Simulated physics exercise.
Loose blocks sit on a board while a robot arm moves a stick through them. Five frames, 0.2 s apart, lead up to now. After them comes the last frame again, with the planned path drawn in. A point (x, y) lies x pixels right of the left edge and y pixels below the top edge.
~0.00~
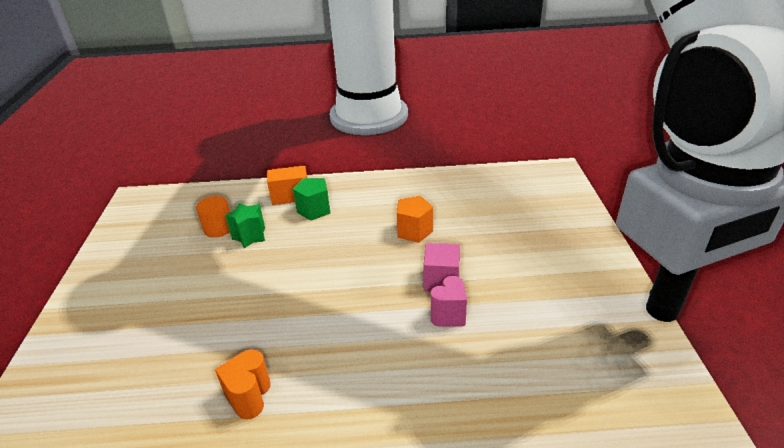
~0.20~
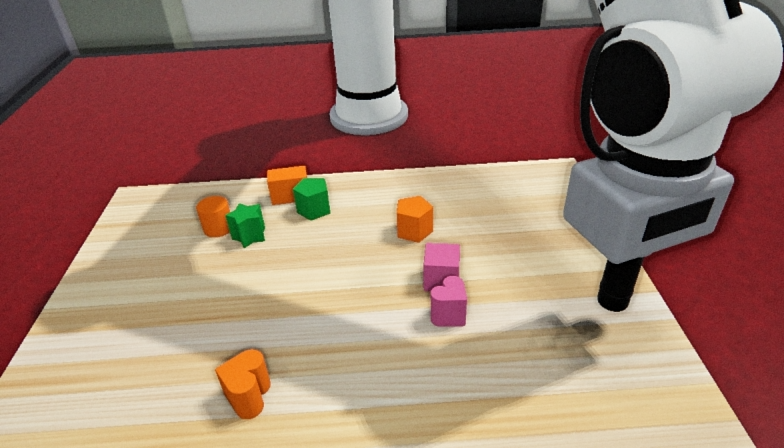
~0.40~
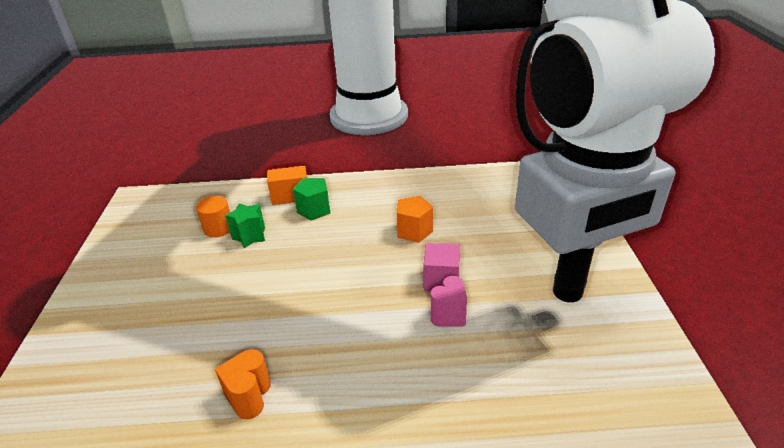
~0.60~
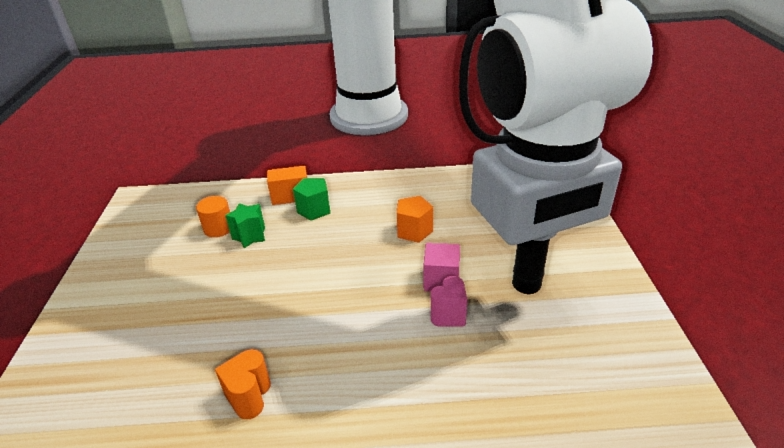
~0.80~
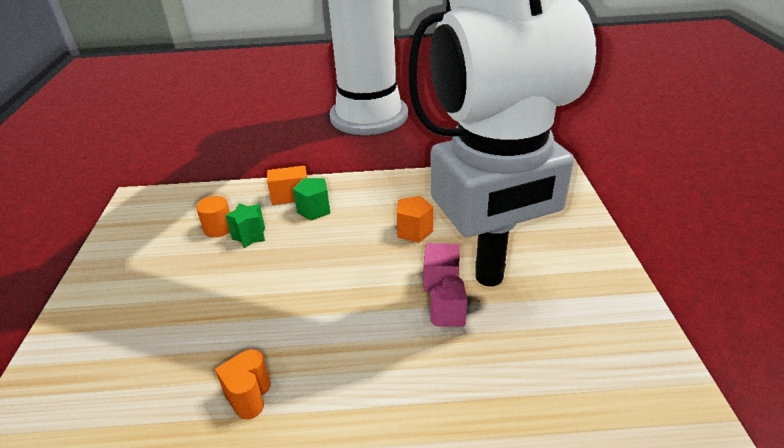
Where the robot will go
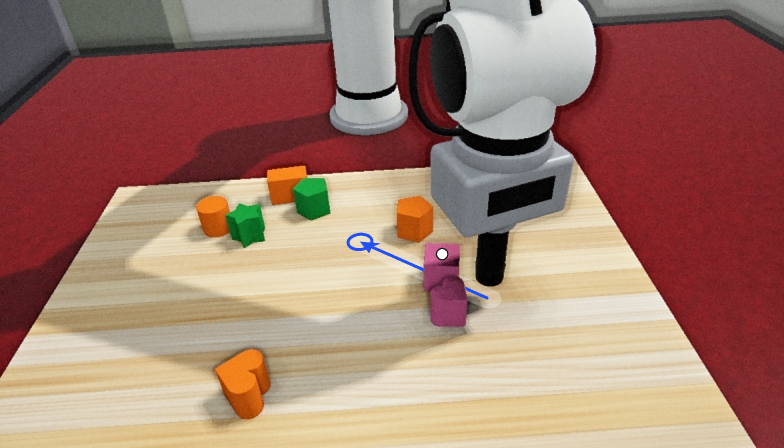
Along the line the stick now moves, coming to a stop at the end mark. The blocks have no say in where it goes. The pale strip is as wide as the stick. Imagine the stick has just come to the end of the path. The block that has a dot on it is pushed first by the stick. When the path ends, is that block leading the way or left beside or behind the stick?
The stick keeps it before itself.
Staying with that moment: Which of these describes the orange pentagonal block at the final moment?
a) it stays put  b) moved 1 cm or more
Choice a: It stays put.
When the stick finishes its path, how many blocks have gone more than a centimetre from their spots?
Number moved: 1.
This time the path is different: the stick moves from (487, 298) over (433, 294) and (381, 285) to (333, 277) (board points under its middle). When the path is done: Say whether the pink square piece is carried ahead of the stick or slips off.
Beside or behind it.
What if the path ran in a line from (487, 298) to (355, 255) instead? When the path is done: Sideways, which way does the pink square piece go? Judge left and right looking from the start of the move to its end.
Out to the right.
Path on the board, straight from (487, 298) to (360, 242); the dot is on the pink square piece.
On the path given first. One third of the way, stick at (441, 258); pink square piece at (412, 243).
Two thirds of the way, stick at (398, 239); pink square piece at (370, 227).
At the end, stick at (358, 223); orange pentagonal block in place; pink square piece at (331, 212); pink heart-shaped block in place.
